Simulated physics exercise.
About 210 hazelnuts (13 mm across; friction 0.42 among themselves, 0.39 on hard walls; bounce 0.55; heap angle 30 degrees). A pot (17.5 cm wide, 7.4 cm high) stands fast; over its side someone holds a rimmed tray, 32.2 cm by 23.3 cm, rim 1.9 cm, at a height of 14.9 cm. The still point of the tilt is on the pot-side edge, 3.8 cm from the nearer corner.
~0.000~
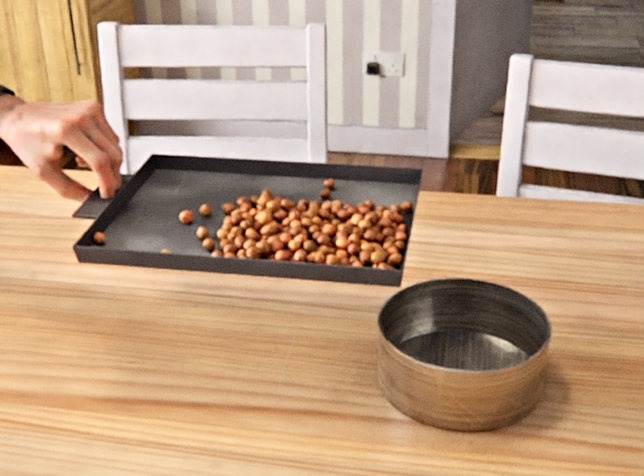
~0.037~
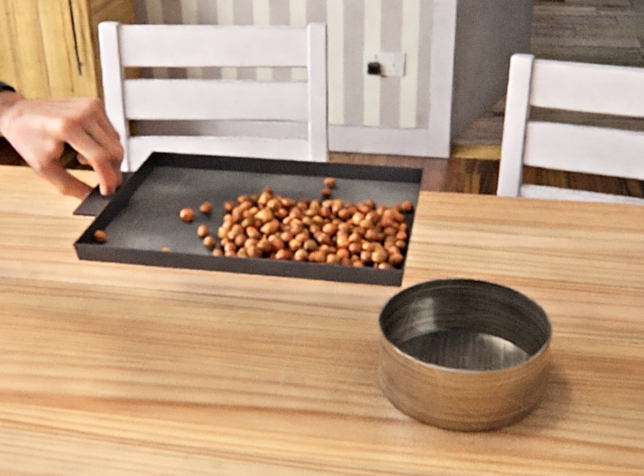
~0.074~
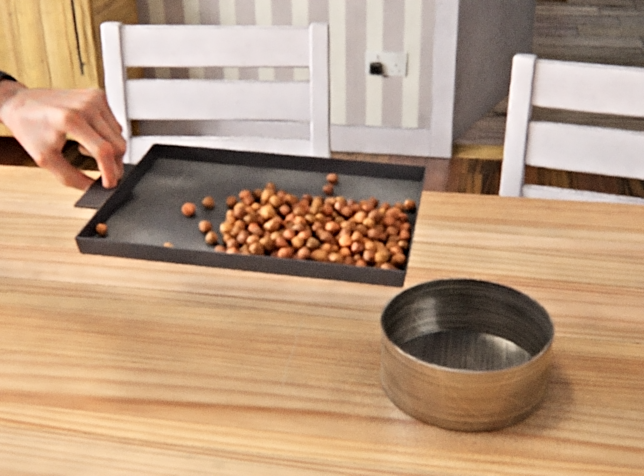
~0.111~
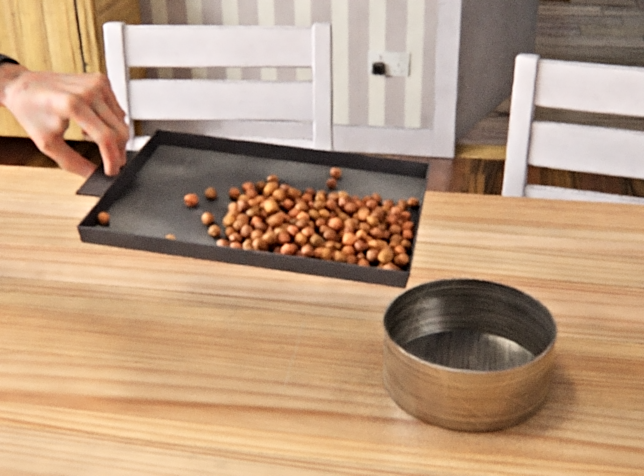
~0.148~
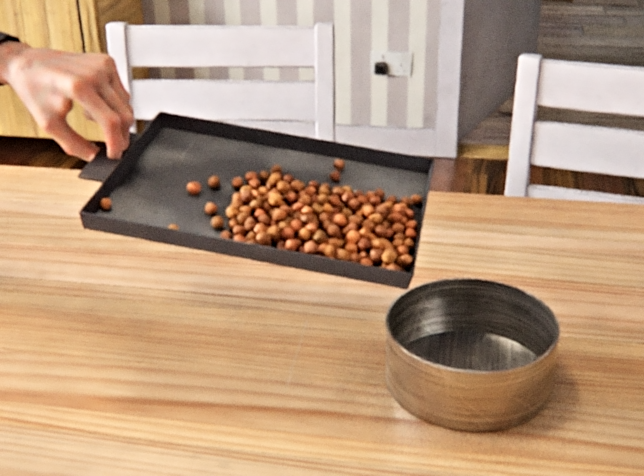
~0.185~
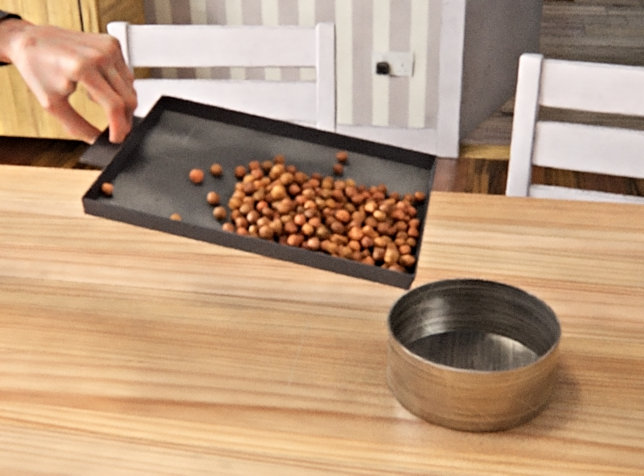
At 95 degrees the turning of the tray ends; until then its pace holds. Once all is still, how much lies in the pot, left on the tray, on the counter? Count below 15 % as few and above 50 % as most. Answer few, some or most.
In the pot: Most; left on the tray: Few; on the counter: Some.
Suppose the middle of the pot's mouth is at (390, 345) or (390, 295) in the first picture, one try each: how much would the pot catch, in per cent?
Some 85 and 0 per cent.
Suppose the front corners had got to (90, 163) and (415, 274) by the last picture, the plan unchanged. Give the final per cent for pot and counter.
Pot 80, counter 20.
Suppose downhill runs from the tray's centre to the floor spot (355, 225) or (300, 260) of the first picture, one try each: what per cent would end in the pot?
Some 75 and 15 per cent.
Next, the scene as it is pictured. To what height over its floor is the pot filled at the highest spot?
Some 2.5 cm.
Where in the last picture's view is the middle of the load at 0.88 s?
Near (416, 214).
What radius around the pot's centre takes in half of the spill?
Roughly 22 cm.
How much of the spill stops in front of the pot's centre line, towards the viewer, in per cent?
About 100 per cent.
After 0.60 s, tilt 52 degrees; the tray holds 100 %, the pot 0 %.
After 0.88 s, tilt 79 degrees; the tray holds 80 %, the pot 10 %.
After 1.26 s, tilt 95 degrees; the tray holds 5 %, the pot 55 %.
In the end, at 2.3 s, pot 65 %, tray 0 %, counter 35 %.
